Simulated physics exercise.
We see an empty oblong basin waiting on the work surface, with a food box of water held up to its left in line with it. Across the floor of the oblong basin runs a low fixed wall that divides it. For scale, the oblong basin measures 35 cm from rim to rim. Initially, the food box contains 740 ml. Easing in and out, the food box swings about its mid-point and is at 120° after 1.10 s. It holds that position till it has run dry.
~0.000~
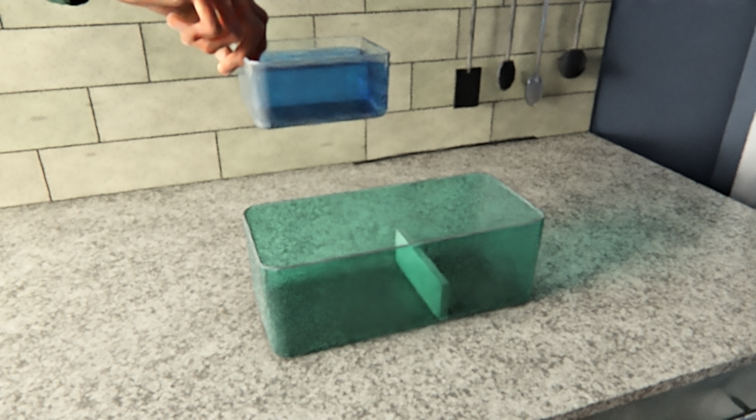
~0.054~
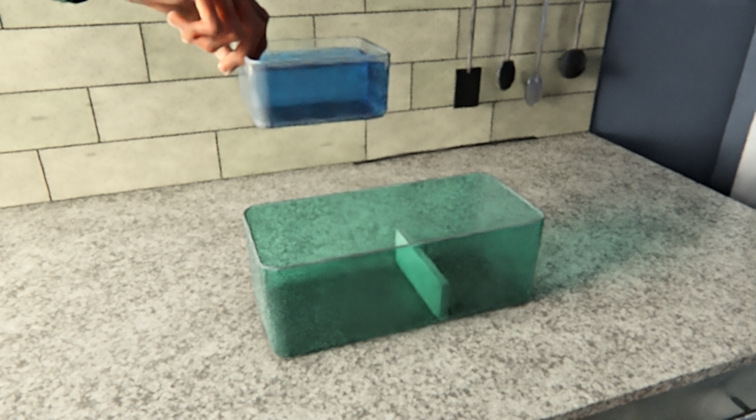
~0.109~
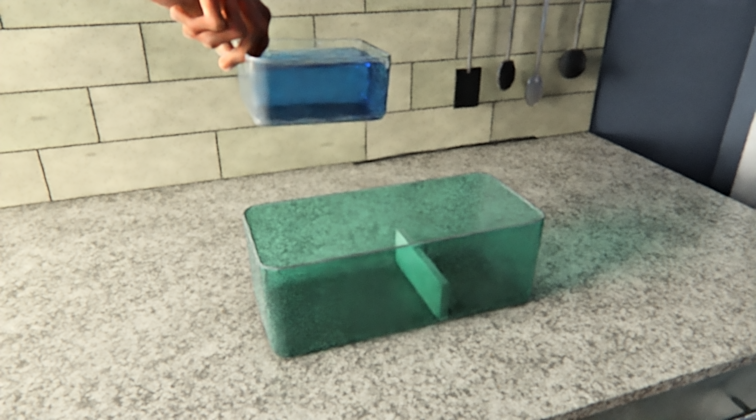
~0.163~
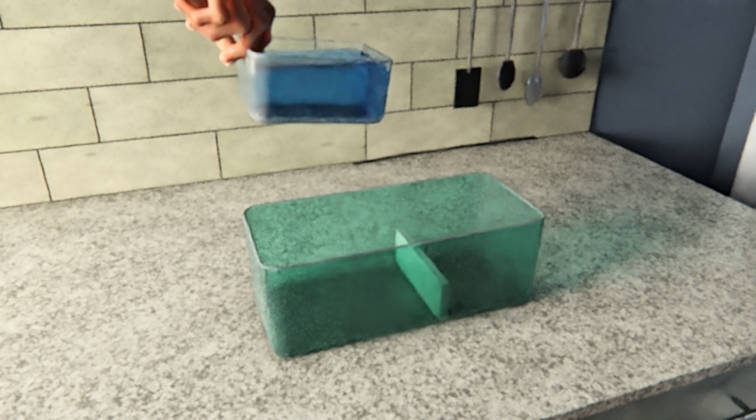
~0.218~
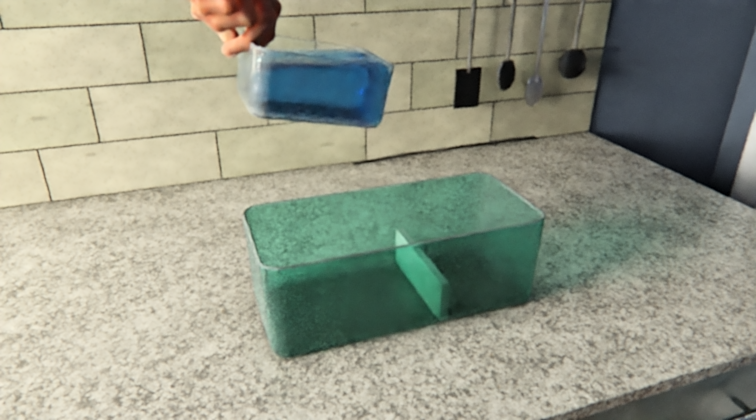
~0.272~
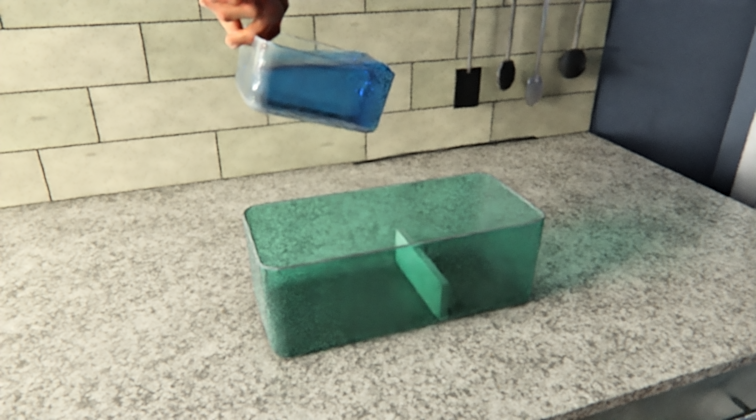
A hand gradually tilts a clear box of blue water rightward above a green basin.
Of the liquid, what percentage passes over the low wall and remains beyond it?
The far part has about 63 per cent.
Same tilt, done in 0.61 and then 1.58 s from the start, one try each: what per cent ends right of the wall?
Some 45 and 65 per cent, in that order.
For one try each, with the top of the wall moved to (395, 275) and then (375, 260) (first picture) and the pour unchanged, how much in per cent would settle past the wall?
In order, 70 and 80 per cent.
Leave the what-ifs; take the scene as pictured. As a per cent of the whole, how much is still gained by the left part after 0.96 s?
Some 8 per cent.
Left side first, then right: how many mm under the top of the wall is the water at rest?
Left roughly 46 mm; right roughly 28 mm.
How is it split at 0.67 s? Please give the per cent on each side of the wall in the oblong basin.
I'd say some 3 in a hundred on the left and 26 on the right.
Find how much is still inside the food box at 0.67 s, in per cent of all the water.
Close to 24 percent of the liquid remains at that time.
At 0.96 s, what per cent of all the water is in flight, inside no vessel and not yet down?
Something like 7 per cent is in the air then.
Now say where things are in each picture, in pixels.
It leans 0°; its right rim is at (375, 46); the water meets the walls at (244, 63) and (371, 54); the oblong basin's rim runs from (251, 238) to (516, 194); the wall's top is at (421, 255), in the first picture.
It leans 1°; its right rim is at (375, 47); the water meets the walls at (244, 62) and (371, 54), in the second picture.
It leans 3°; its right rim is at (376, 50); the water meets the walls at (244, 61) and (372, 55), in the third picture.
It leans 6°; its right rim is at (377, 54); the water meets the walls at (246, 61) and (373, 56), in the fourth picture.
It leans 11°; its right rim is at (378, 59); the water meets the walls at (246, 61) and (375, 56), in the fifth picture.
It leans 17°; its right rim is at (379, 67); the water meets the walls at (246, 62) and (378, 60); 2 per cent is over the edge, in the sixth picture.
After 0.67 s the tilt is 80° and 24 per cent is still to pour, 3 is left of the wall and 26 right of it.
After 0.96 s the tilt is 115° and 2 per cent is still to pour, 26 is left of the wall and 63 right of it.
After 1.27 s the tilt is 120° and 0 per cent is still to pour, 34 is left of the wall and 63 right of it.
After 1.60 s the tilt is 120° and 0 per cent is still to pour, 34 is left of the wall and 63 right of it.
In the end 34 per cent lies left of the wall, 63 right of it and 3 outside.
